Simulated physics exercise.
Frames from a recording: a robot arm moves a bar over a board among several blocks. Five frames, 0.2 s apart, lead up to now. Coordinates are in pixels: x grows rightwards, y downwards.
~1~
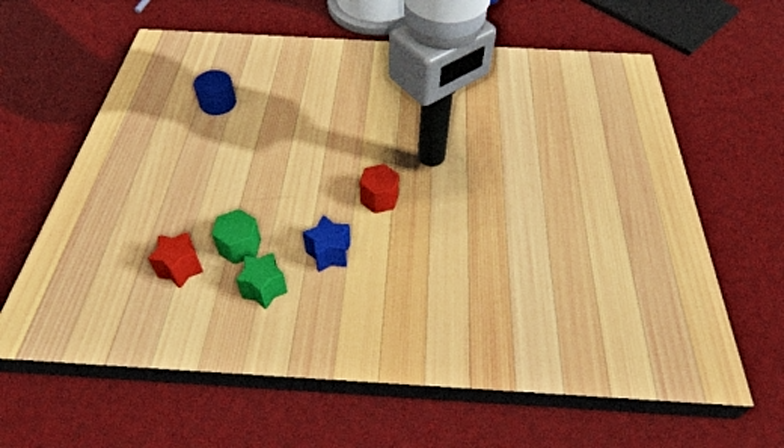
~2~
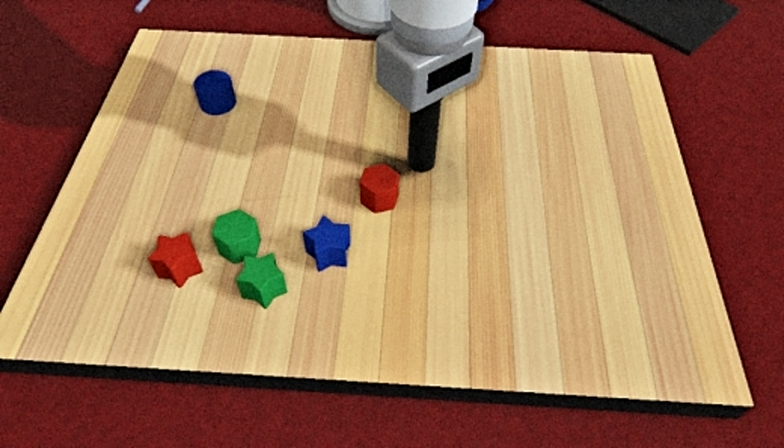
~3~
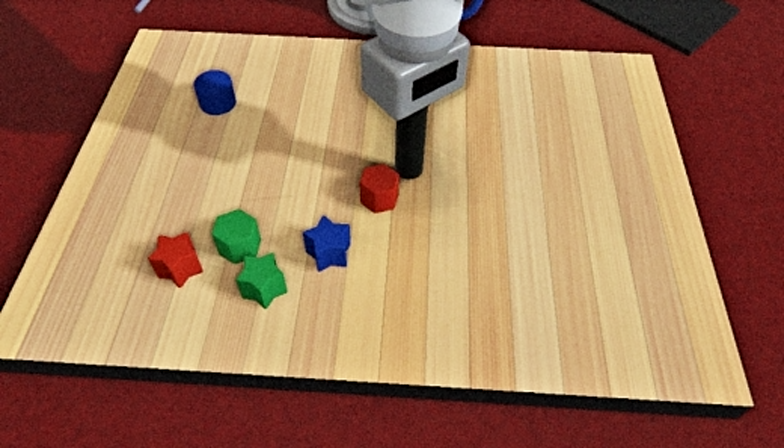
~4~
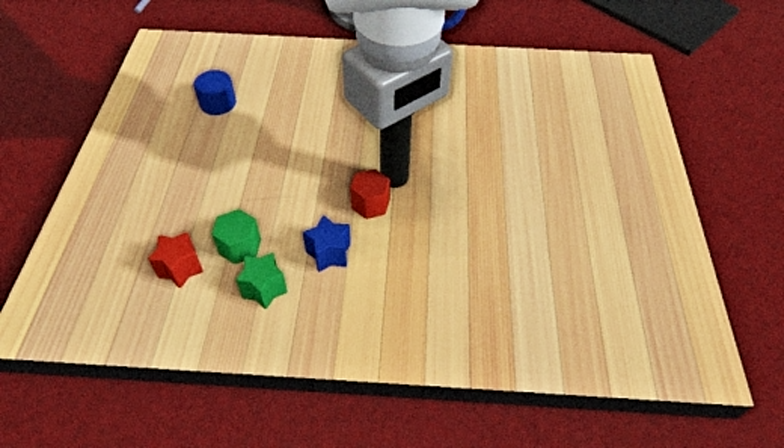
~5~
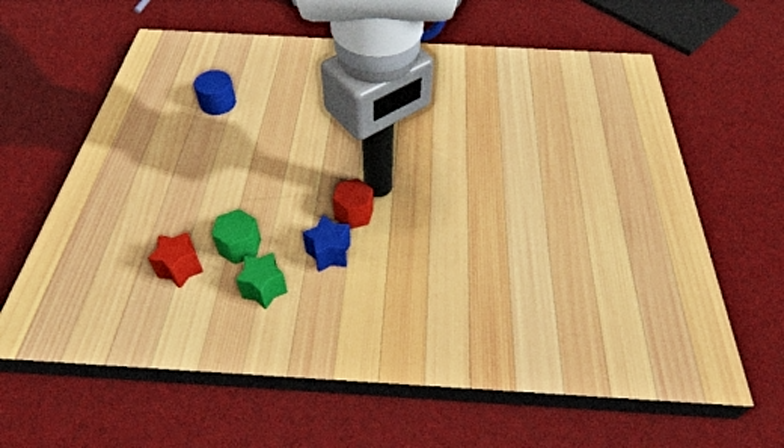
A robot arm moves left and nudges the red six-sided block toward the blue star.
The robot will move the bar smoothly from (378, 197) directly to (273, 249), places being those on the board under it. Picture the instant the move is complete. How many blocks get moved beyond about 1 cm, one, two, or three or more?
Of all the blocks, three or more travel more than a centimetre.
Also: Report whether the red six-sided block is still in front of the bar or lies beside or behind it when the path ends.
I predict the bar still has it in front.
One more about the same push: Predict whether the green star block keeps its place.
The result: It moves.
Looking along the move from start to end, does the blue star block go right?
The answer is no.
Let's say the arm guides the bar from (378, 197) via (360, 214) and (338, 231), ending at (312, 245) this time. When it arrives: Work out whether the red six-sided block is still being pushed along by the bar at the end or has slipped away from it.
It holds its place in front.
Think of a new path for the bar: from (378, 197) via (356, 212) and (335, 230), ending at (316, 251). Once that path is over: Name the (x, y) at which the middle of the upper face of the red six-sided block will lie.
It is going to be at (277, 236).
On the path given first. One third of the way, bar at (343, 205); blue star block at (319, 243), turned 35° anticlockwise; red six-sided block at (316, 212).
Two thirds of the way, bar at (308, 222); blue star block at (313, 253), turned 60° anticlockwise; red six-sided block at (280, 232).
At the end, bar at (271, 239); green six-sided block at (219, 228), turned 30° clockwise; green star block at (252, 285), turned 15° anticlockwise; blue star block at (313, 253), turned 65° anticlockwise; red six-sided block at (244, 254), turned 20° anticlockwise.
